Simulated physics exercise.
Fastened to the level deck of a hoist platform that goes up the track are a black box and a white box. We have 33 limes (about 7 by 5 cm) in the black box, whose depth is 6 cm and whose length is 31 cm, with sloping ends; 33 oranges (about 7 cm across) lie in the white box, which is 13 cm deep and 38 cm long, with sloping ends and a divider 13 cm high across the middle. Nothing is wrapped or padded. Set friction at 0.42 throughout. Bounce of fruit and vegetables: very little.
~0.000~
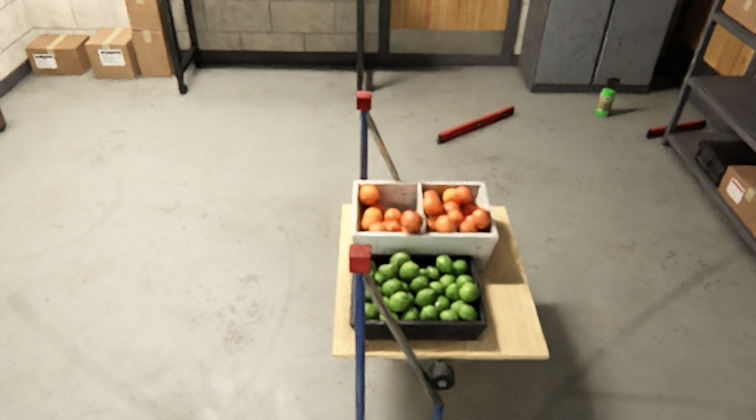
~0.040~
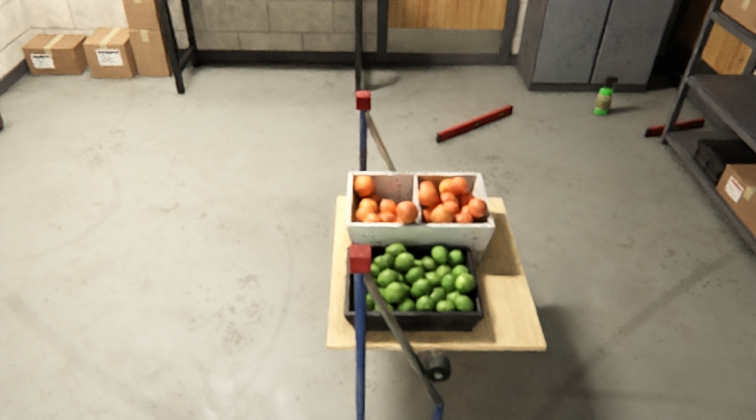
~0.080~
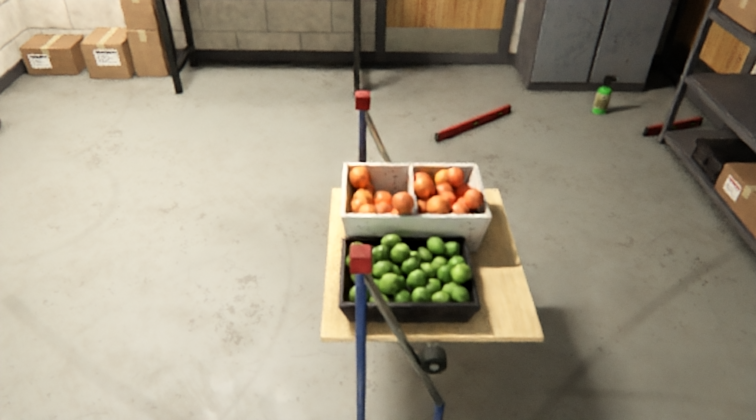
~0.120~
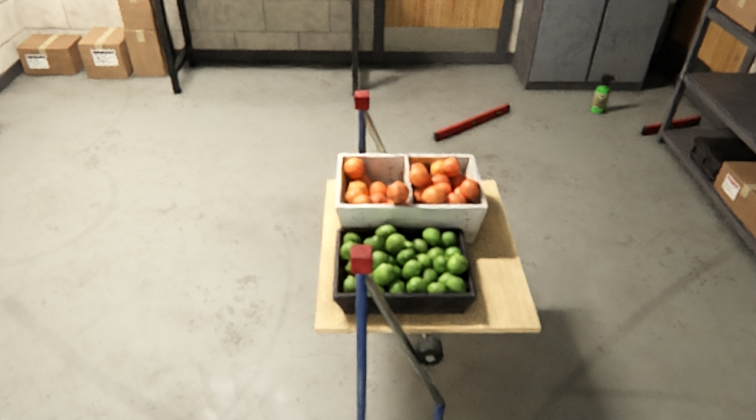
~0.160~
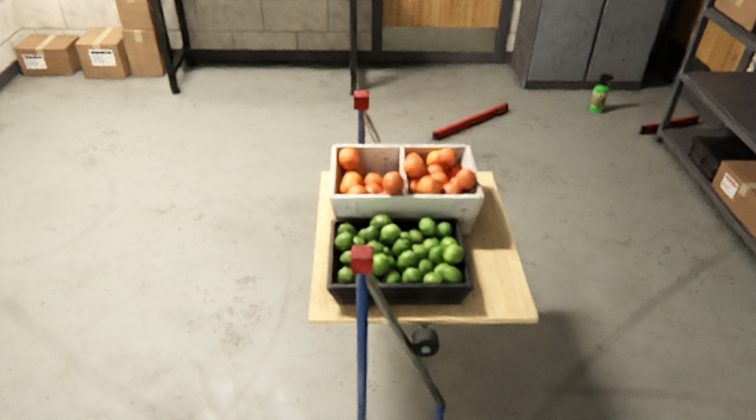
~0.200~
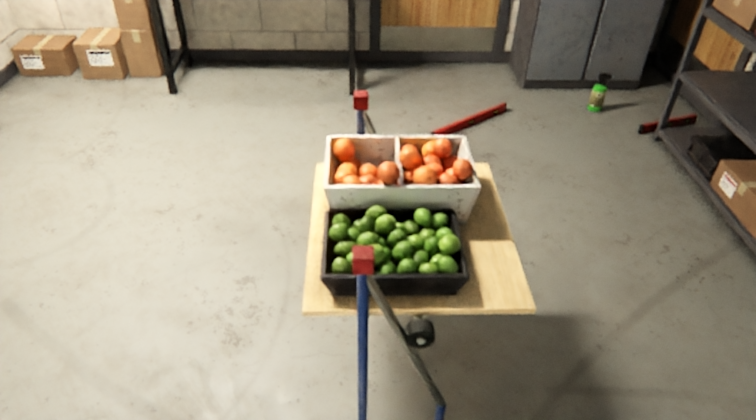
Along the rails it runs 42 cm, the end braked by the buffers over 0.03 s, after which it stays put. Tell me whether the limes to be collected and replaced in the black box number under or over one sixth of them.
Honestly, the count misses one in six.
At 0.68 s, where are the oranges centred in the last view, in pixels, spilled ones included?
Middle approx. (387, 121).
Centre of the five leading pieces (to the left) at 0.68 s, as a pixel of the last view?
I'd say near (300, 151).
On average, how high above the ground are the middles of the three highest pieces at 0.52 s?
I'd guess about 98 cm.
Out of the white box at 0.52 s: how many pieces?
About, white box: 0.
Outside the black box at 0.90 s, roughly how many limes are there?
Near 1, give or take.
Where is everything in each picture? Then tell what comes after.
In the first frame (we follow the rim corner now nearest the camera), black box at (354, 322); white box at (356, 234); 0 cm up the rails; nothing out yet.
In the second frame, black box at (348, 313); white box at (350, 224); 4 cm up the rails.
In the third frame, black box at (342, 304); white box at (345, 215); 8 cm up the rails.
In the fourth frame, black box at (337, 295); white box at (339, 206); 12 cm up the rails.
In the fifth frame, black box at (331, 286); white box at (334, 196); 16 cm up the rails.
In the sixth frame, black box at (325, 276); white box at (328, 186); 20 cm up the rails; nothing out yet.
After 0.40 s, braking begins.
After 0.52 s, 0 of 33 out of the black box and 0 of 33 out of the white box.
After 0.68 s, 1 of 33 out of the black box and 0 of 33 out of the white box.
After 0.90 s, 1 of 33 out of the black box and 0 of 33 out of the white box.
Outcome (at 1.46 s), 1 of 33 out of the black box and 0 of 33 out of the white box. Asked share, 1 of 33, 3 per cent.
